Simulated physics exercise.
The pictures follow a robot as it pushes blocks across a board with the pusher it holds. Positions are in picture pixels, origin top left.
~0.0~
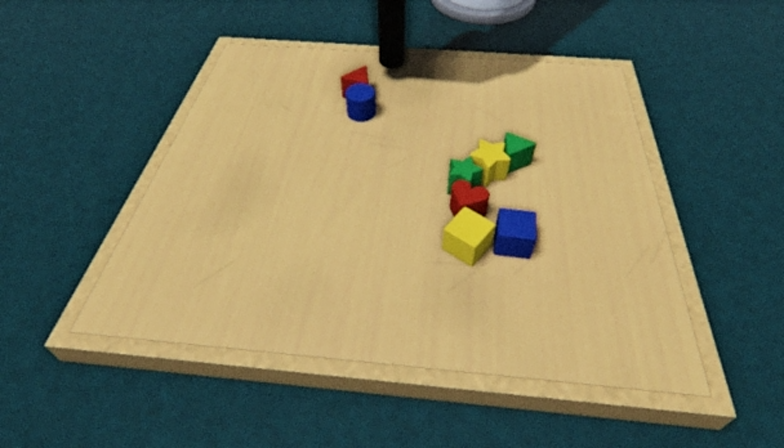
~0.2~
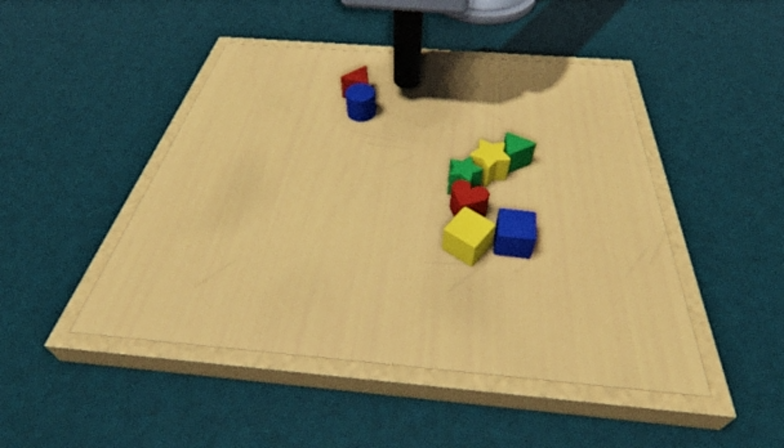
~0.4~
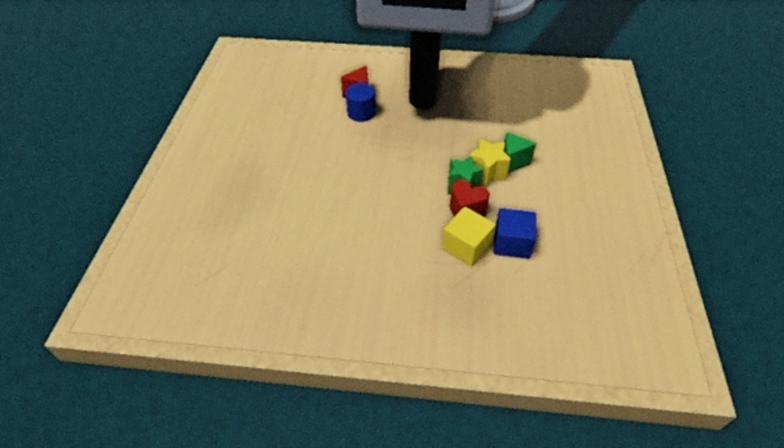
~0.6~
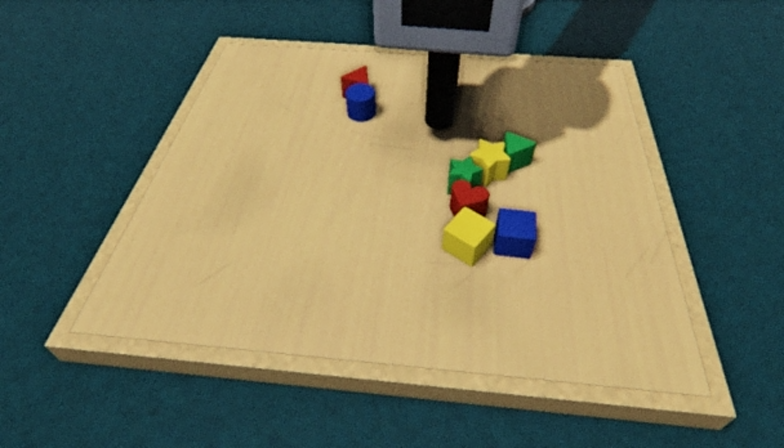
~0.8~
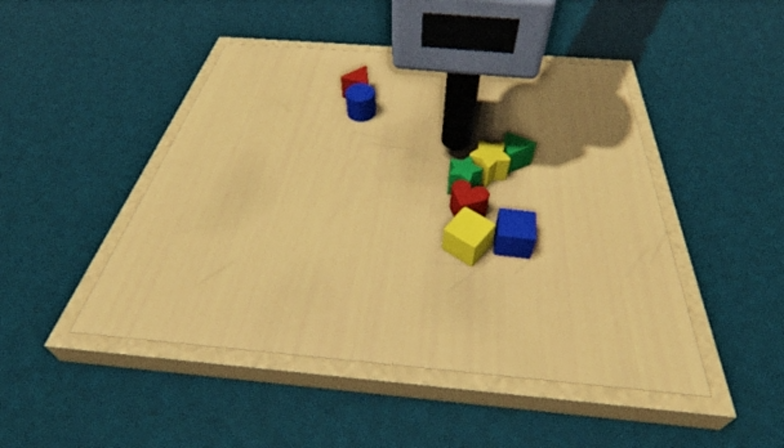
A black rod-shaped pusher on a grey machine arm hangs over the far edge of a pale wooden board on a dark teal surface, seen from above at an angle. A red triangle and blue cylinder sit at upper left, with green and yellow stars, a green triangle, a red heart, and yellow and blue cubes right of centre. The pusher moves steadily nearer and rightward to beside the stars, while the blocks and camera stay still.
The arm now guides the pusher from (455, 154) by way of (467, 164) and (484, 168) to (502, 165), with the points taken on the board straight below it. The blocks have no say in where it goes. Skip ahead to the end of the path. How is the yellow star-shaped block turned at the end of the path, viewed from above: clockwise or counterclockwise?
It ends up turned clockwise.
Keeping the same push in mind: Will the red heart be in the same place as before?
In short: Yes.
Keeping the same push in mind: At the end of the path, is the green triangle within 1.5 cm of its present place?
It seems not.
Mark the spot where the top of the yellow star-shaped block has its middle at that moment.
If I read the scene right, the answer is (523, 163).
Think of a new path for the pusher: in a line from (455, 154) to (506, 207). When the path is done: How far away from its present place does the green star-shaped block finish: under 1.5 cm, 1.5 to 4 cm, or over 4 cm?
The distance will be 1.5 to 4 cm.
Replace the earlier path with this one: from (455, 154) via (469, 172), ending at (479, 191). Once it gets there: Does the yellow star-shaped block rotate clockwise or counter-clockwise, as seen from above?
Counterclockwise from above.
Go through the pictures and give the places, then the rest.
In the first frame, pusher tip at (392, 61); block tops, green star-shaped block at (465, 167); red heart at (469, 192); yellow star-shaped block at (491, 152); green triangle at (518, 142).
In the second frame, pusher at (407, 81); blocks unchanged.
In the third frame, pusher at (423, 101); blocks unchanged.
In the fourth frame, pusher at (439, 121); blocks unchanged.
In the fifth frame, pusher at (456, 141); green star-shaped block at (465, 167); red heart at (469, 192); yellow star-shaped block at (491, 152); green triangle at (518, 142).
The first path, step by step. Halfway along, pusher at (478, 154); yellow star-shaped block at (505, 159); green triangle at (528, 145), turned 35° anticlockwise.
At the end, pusher at (504, 152); green star-shaped block in place; red heart in place; yellow star-shaped block at (523, 163), turned 35° clockwise; green triangle at (541, 146), turned 50° anticlockwise.
